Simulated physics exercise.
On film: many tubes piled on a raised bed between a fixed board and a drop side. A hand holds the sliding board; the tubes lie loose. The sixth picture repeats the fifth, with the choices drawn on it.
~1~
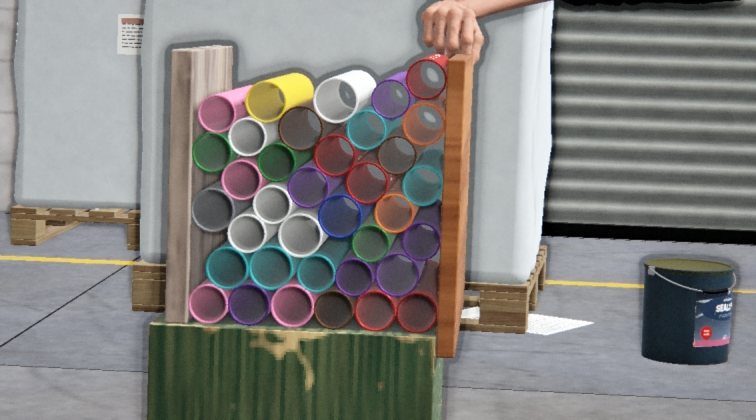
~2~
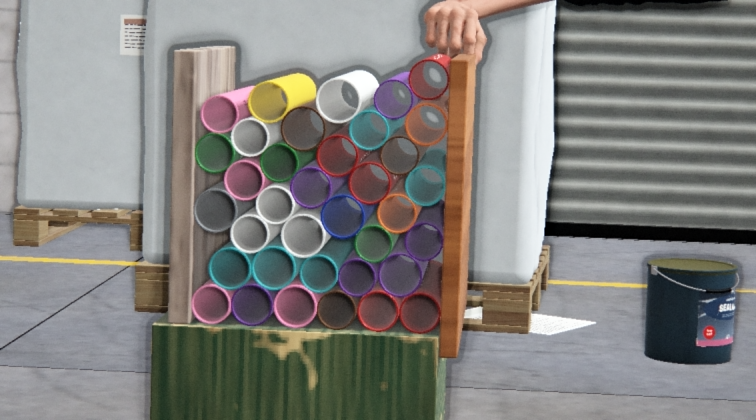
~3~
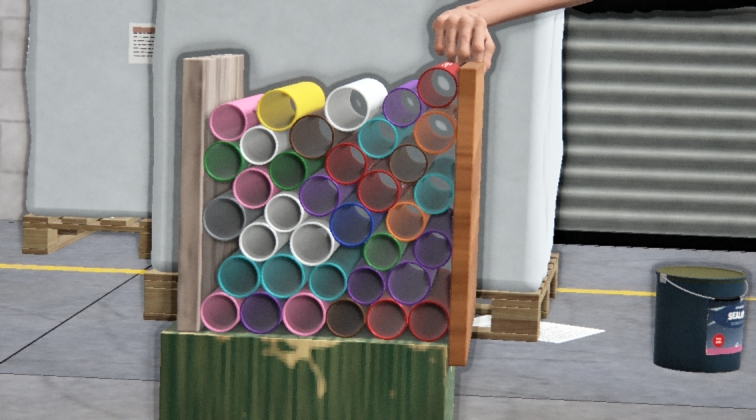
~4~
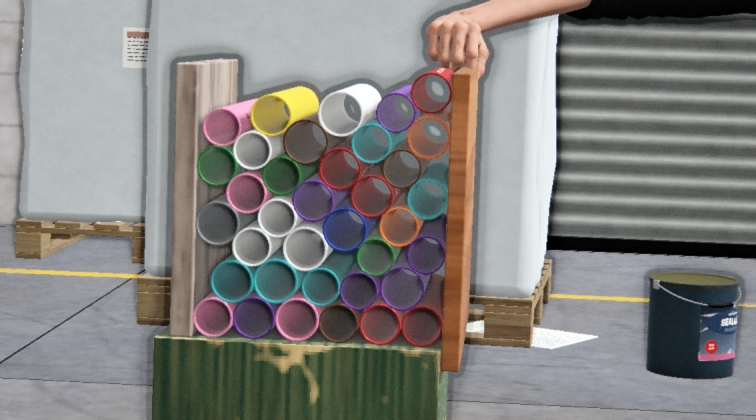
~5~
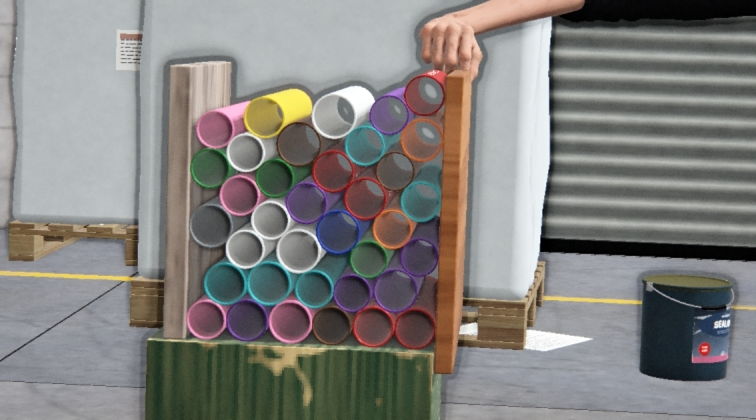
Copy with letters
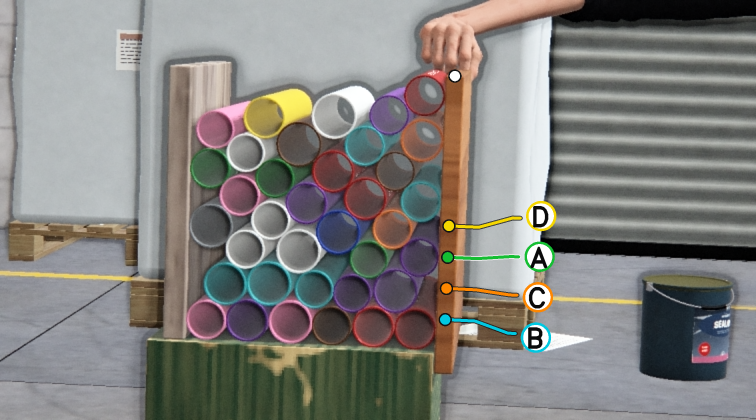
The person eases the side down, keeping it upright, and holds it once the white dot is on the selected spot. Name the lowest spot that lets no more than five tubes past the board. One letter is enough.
At most to D.
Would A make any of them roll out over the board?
Yes, at A.
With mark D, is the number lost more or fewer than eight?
At D, fewer than eight.
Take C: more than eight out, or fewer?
More than eight.
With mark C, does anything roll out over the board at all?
At C: Yes.
On the marked copy, A at (448, 257); B at (446, 320); C at (447, 289); D at (449, 226); the white dot at (455, 76).
With D. Early on, top of the board (443, 143).
Further on, top of the board (440, 219).
At the end, top of the board (440, 225), three out over the board.
As for the rest, A more than five out over the board; B more than five out over the board; C more than five out over the board.
